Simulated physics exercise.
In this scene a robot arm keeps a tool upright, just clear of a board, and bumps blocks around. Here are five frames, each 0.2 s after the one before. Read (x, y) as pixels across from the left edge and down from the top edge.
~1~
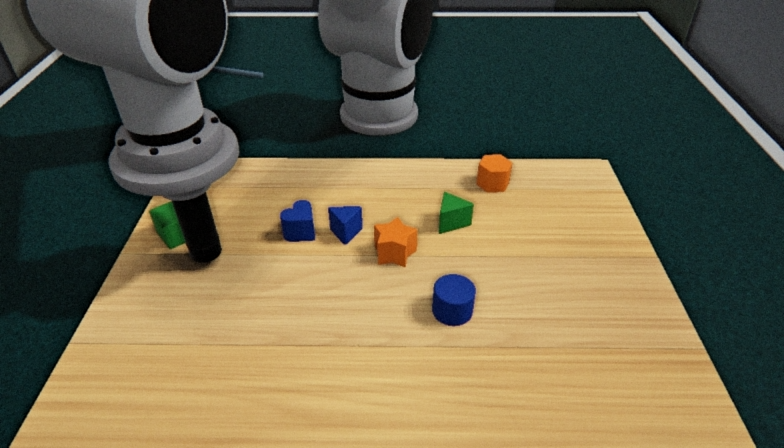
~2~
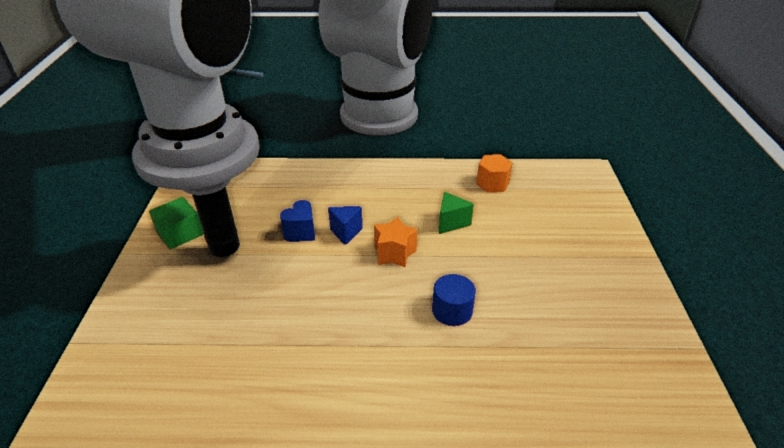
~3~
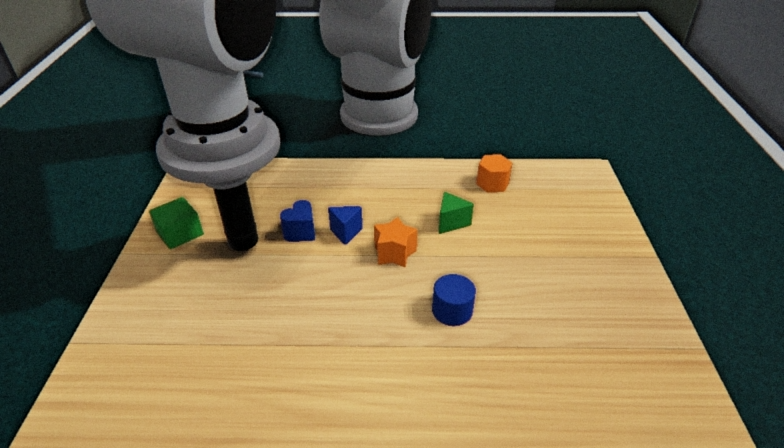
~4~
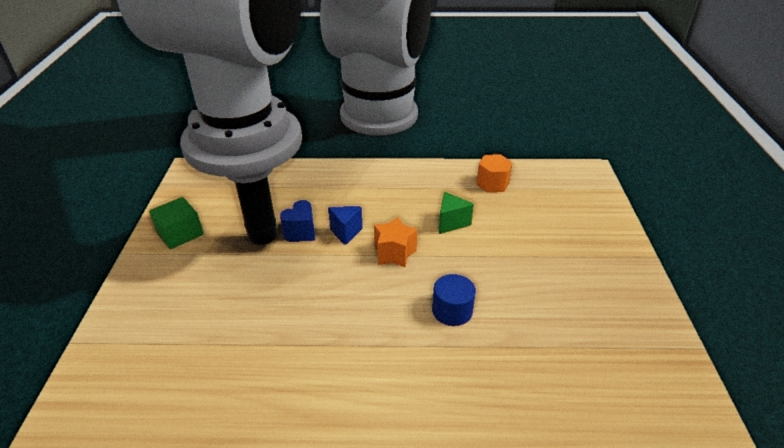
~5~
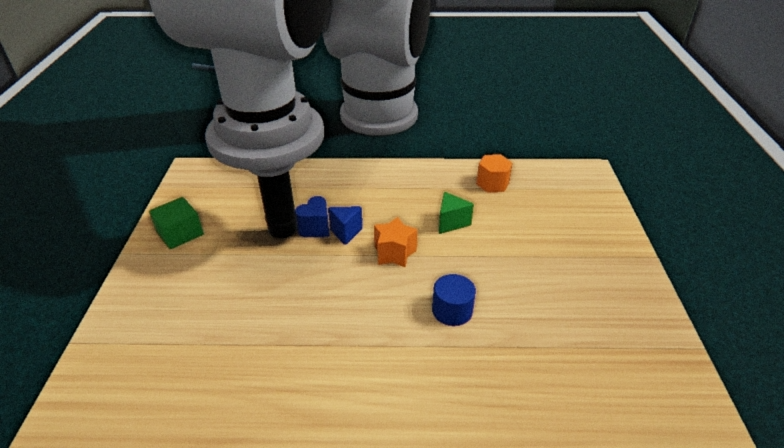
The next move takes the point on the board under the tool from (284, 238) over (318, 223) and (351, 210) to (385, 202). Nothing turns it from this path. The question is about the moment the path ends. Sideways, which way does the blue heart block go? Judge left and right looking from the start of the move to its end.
It goes right.
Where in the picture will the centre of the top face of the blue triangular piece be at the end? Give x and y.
I think it will end close to (368, 211).
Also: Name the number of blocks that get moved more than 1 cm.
I count two.
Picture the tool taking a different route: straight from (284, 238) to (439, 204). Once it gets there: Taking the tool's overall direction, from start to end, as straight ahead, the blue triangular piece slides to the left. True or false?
Answer: False.
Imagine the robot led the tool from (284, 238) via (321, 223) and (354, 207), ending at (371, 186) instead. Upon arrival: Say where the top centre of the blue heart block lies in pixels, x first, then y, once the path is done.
If I read the scene right, the answer is (392, 182).
On the path given first. One third of the way, tool at (318, 215); blue heart block at (348, 195), turned 20° clockwise; blue triangular piece at (364, 211), turned 70° clockwise.
Two thirds of the way, tool at (350, 202); blue heart block at (377, 192), turned 85° clockwise; blue triangular piece at (368, 211), turned 90° clockwise.
At the end, tool at (385, 195); blue heart block at (402, 193), turned 150° clockwise; blue triangular piece at (368, 211), turned 90° clockwise; orange star-shaped block still.
